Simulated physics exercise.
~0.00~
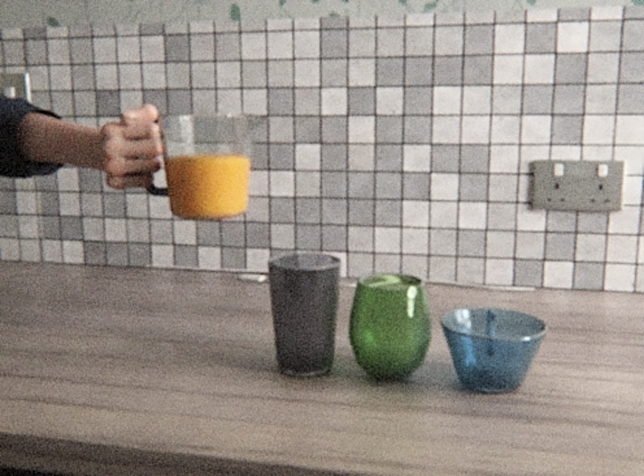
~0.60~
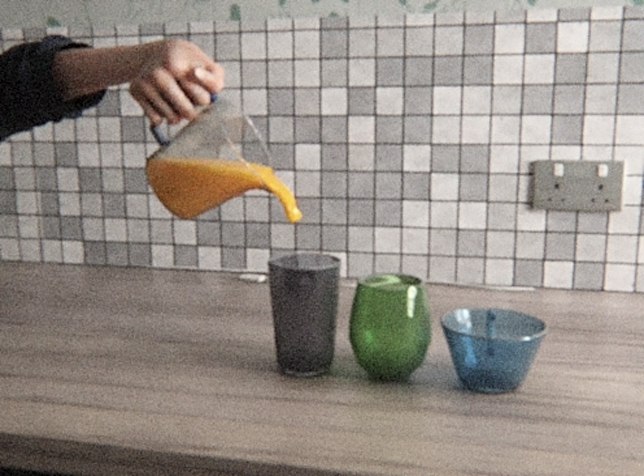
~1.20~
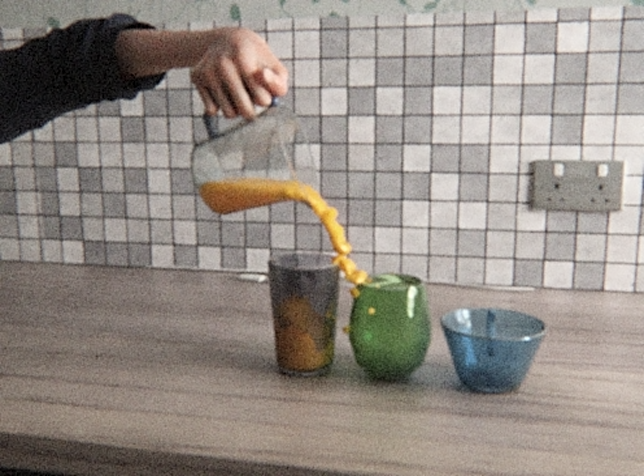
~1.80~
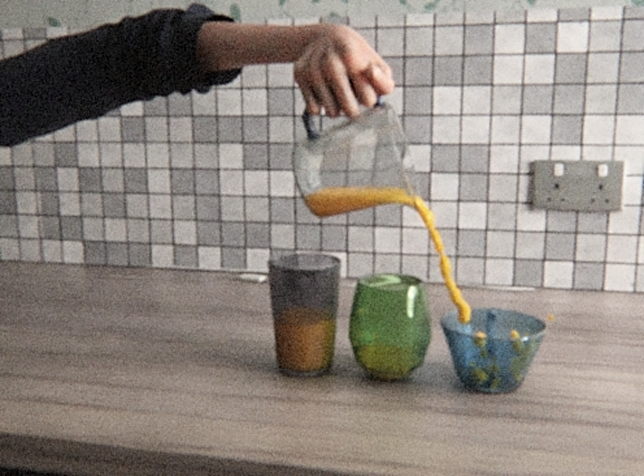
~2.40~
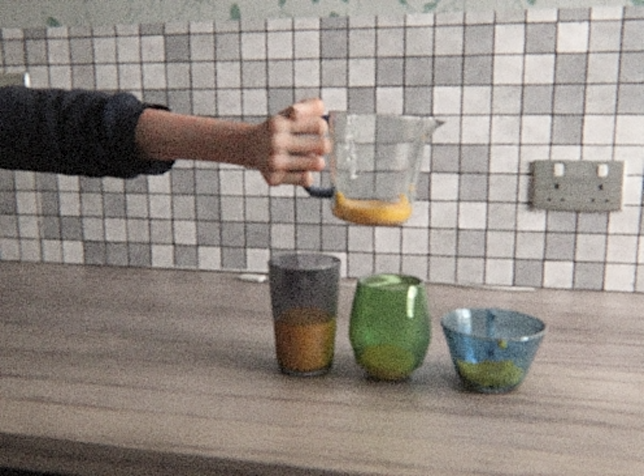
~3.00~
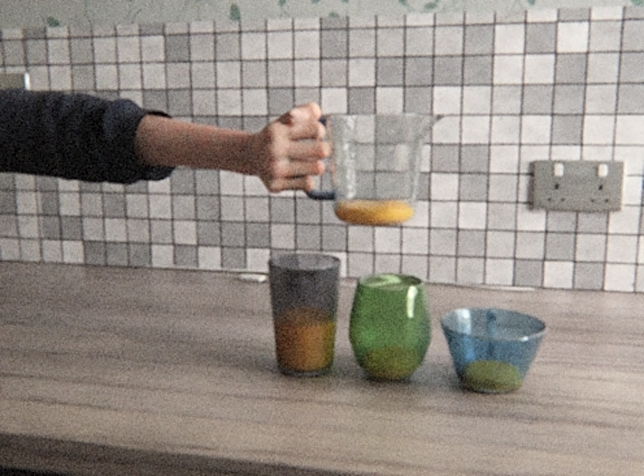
On a counter, a hand pours orange juice from a pitcher into three vessels, partly filling each.
